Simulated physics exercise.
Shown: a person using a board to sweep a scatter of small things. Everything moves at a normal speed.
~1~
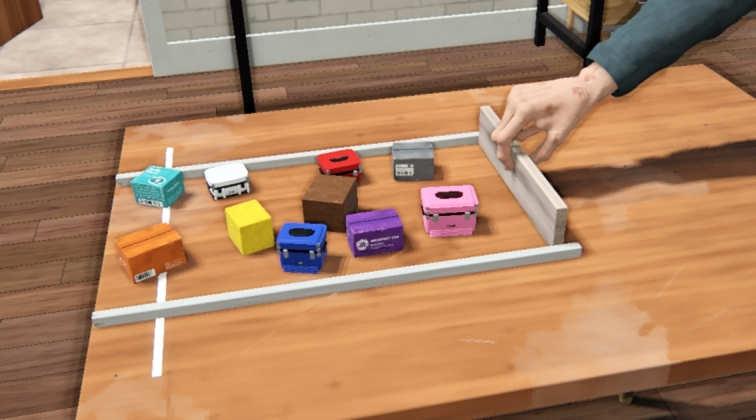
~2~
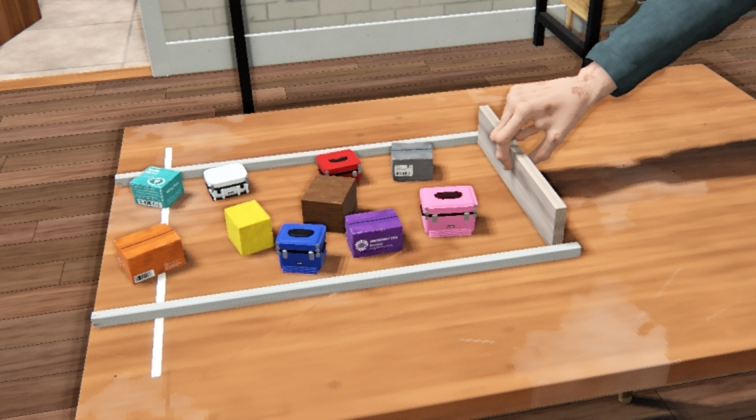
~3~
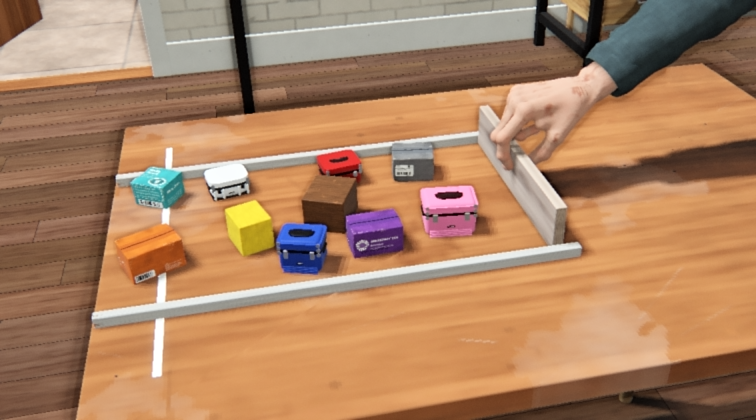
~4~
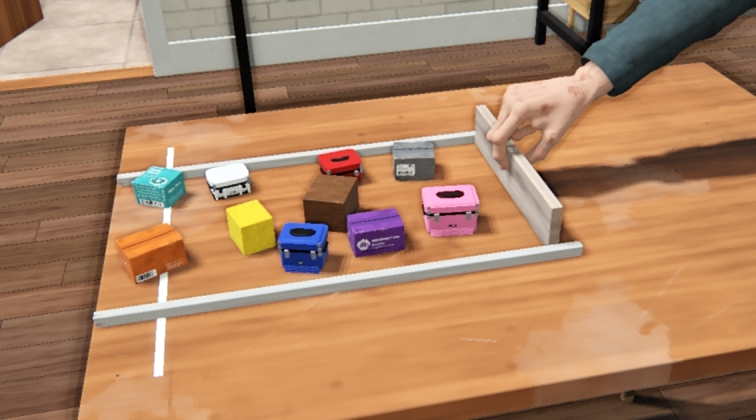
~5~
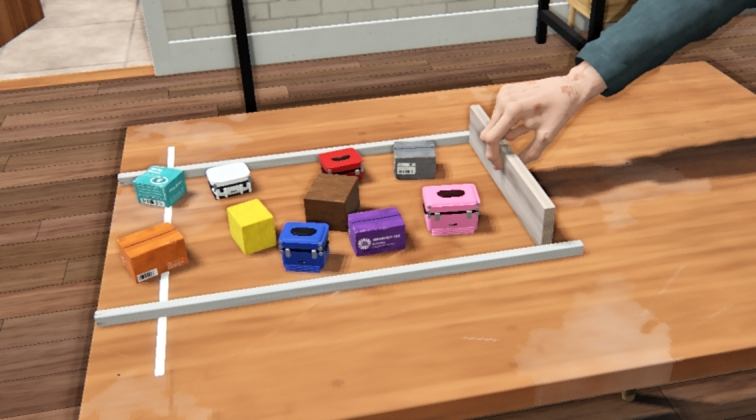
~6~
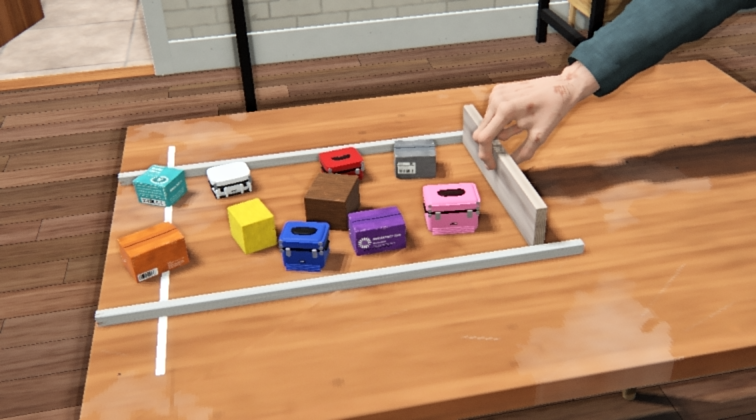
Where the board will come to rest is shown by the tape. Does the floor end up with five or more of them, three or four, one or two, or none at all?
The table is going to lose at least five pieces.
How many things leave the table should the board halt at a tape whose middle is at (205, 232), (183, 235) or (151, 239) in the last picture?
In order: 4, 4 and 7.
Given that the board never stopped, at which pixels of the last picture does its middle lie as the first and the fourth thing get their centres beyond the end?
First roughly (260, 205), later roughly (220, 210).
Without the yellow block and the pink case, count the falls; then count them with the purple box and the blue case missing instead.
Counts - first: 4; second: 5.
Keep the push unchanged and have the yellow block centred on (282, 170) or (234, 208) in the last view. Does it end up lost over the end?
One after the other: It ends up falling; it ends up falling.
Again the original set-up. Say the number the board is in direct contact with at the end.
3 of them.
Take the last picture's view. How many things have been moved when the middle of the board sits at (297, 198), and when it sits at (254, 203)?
At the first spot 9, then 10.
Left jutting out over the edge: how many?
0.
A little later, none off yet; orange box at rest near (154, 251); turquoise box at rest near (161, 186); white case at rest near (230, 181).
Next, none off yet; orange box at rest near (154, 251); turquoise box shifted about its own width near (132, 192); white case shifted about its own width near (175, 186).
When it is over, the number that fall off is five or more; down, purple box, red case, blue case, yellow block, white case, turquoise box and orange box.
